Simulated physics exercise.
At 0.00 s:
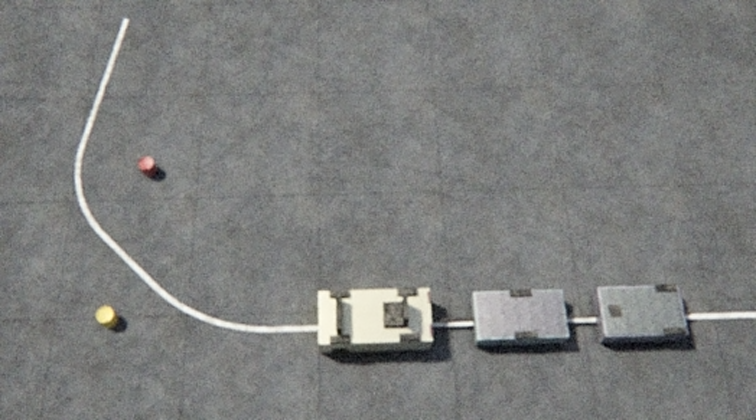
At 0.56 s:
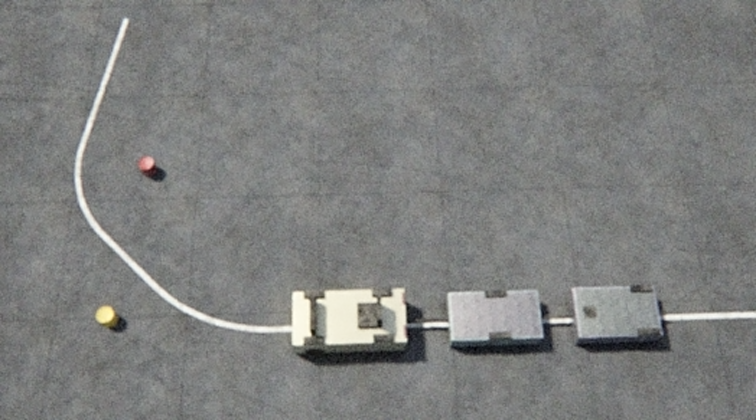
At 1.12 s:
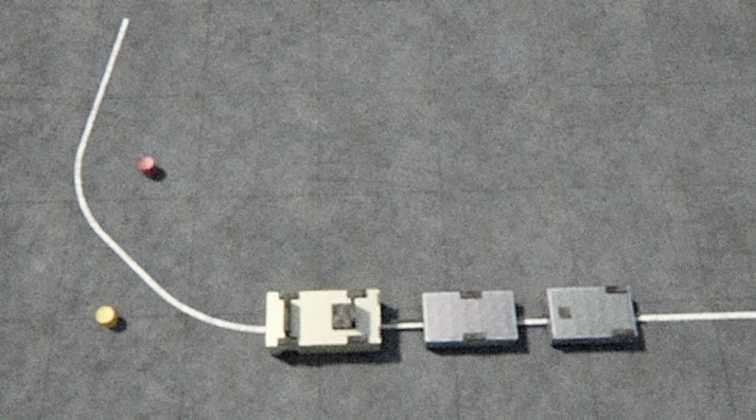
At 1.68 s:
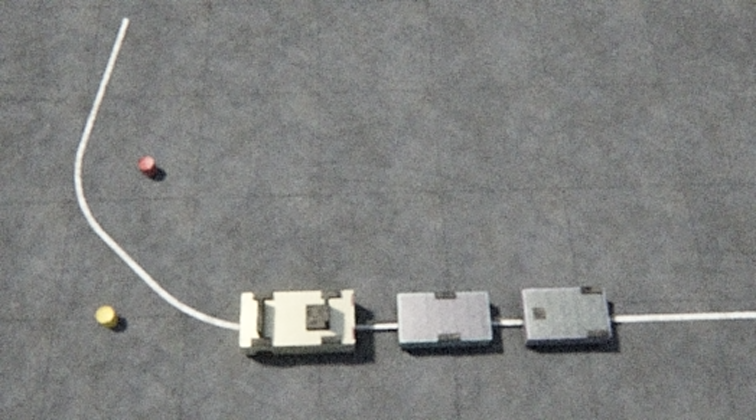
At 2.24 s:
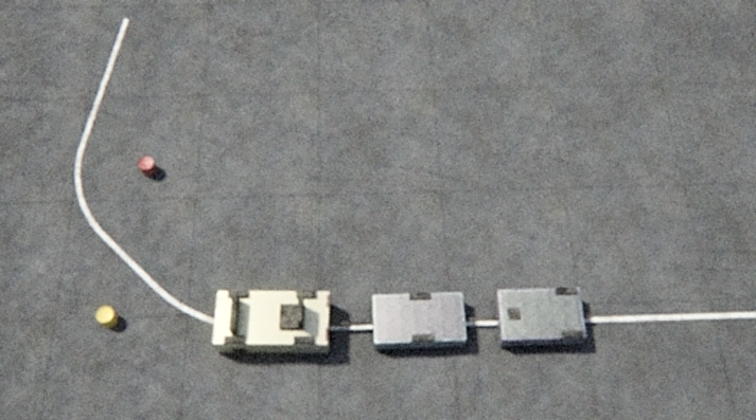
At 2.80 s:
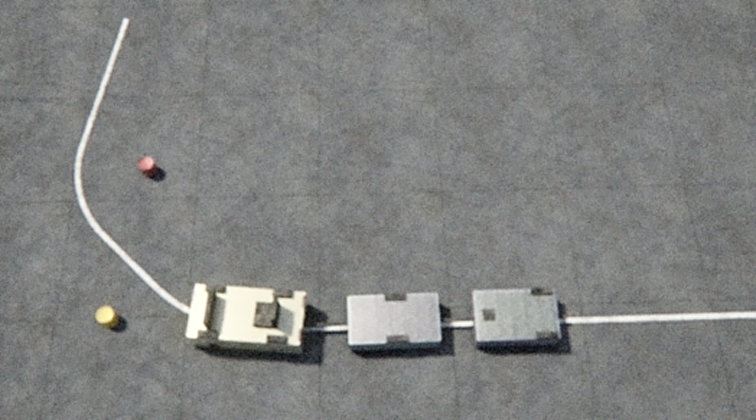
The clip opens on a high view of a cream tow tractor and two grey trailers lined up on a white painted line, with a yellow and a red drum standing near its curve. The tractor pulls the trailers steadily left, then begins angling slightly upward as the line bends beside the yellow drum.
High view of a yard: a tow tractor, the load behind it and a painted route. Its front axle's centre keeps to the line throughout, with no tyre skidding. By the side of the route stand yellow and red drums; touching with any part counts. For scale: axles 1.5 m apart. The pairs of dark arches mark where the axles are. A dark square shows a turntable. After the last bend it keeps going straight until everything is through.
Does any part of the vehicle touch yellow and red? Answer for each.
Yellow: No, it is left alone. Red: No, it is left alone.
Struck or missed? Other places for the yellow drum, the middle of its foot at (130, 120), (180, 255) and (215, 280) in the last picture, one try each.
Place one: Contact; place two: Contact; place three: Contact.
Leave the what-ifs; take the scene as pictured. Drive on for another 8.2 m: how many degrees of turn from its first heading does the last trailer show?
Compared with the start, the last trailer heads some 25° away.
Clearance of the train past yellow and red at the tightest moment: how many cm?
Yellow: 35; red: 10.
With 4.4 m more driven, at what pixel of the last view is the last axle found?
It ends up close to (355, 318).
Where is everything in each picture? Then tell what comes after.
Nose (326, 317); last axle (670, 309); still straight; yellow (108, 318), red (148, 167); 2 trailers, in the first frame.
Nose (300, 318); last axle (645, 310); still straight, in the second frame.
Nose (274, 319); last axle (620, 311); still straight, in the third frame.
Nose (248, 319); last axle (595, 311); still straight, in the fourth frame.
Nose (223, 317); last axle (569, 312); turned 2°, in the fifth frame.
Nose (198, 311); last axle (544, 313); turned 6°; yellow (108, 318), red (148, 167), in the sixth frame.
After 4.6 s, the last axle is at (466, 316) of the last picture, on the line; yellow has been passed with 35 cm to spare.
After 15.6 s, the last axle is at (108, 164) of the last picture, 90 cm off the line; red has been passed with 10 cm to spare.
After 20.0 s, the last axle is at (121, 19) of the last picture, 15 cm off the line; 0 of 2 struck in all.
